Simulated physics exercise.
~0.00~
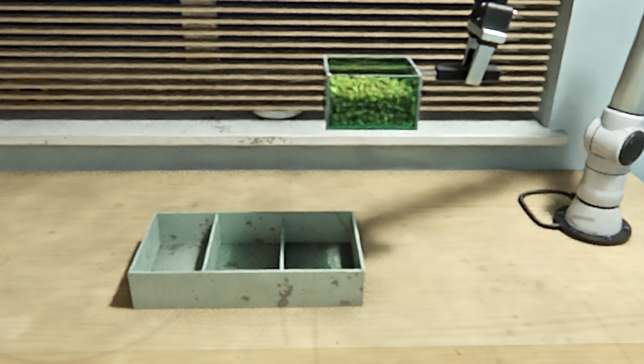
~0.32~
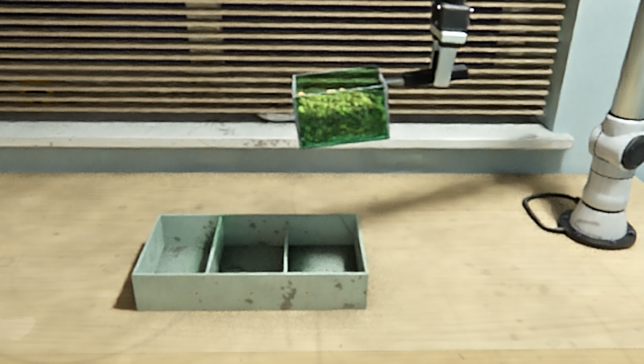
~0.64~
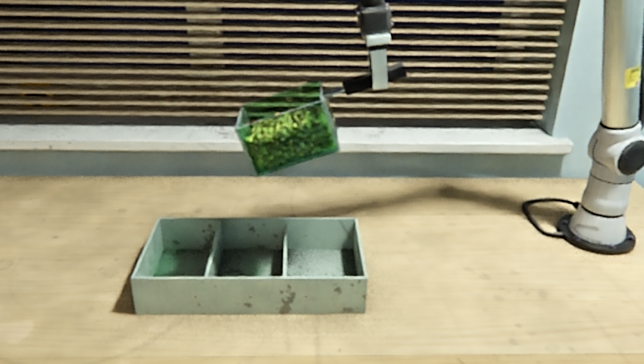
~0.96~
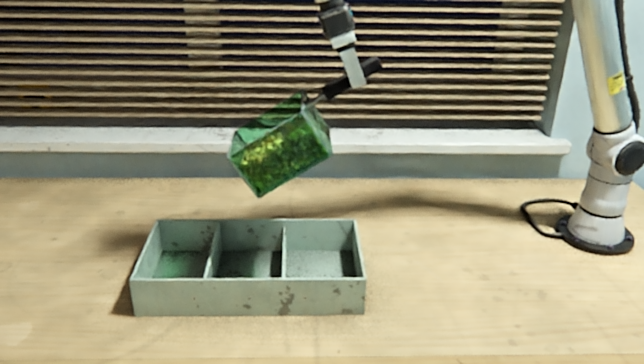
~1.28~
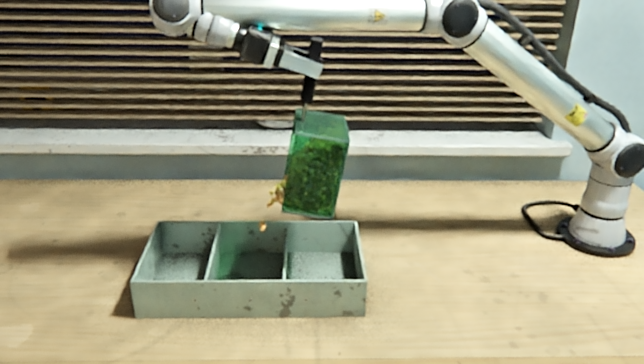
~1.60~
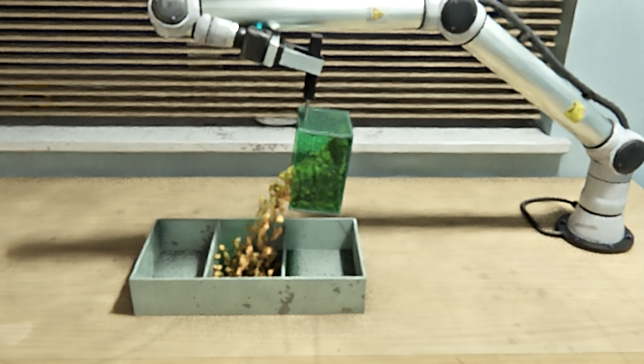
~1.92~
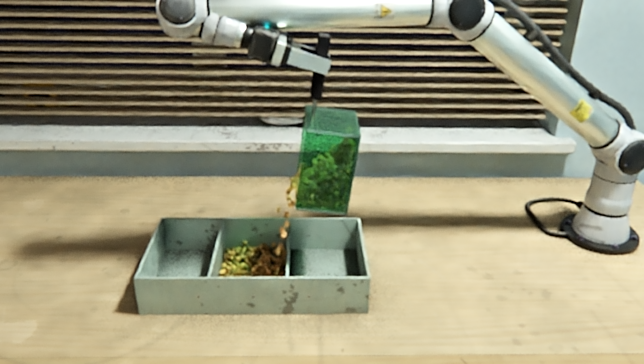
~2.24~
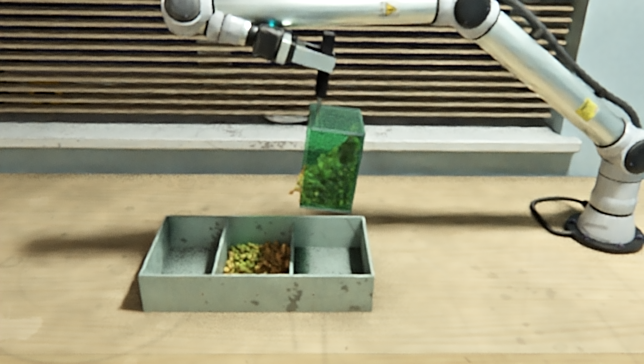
A white and grey robot arm stands at the right of a pale wooden table, seen from the front before a wall of brown horizontal slats and a white ledge. Its gripper holds a clear green-tinted box filled with small green pieces, above an open, grey-green crate with three compartments. The arm carries the box left and lowers it, tipping it as it goes. Tilted steeply over the crate, the box spills a stream of greenish and brown pieces into the middle compartment. The flow thins and stops, leaving a heap there, the side compartments looking empty and many pieces still in the box.
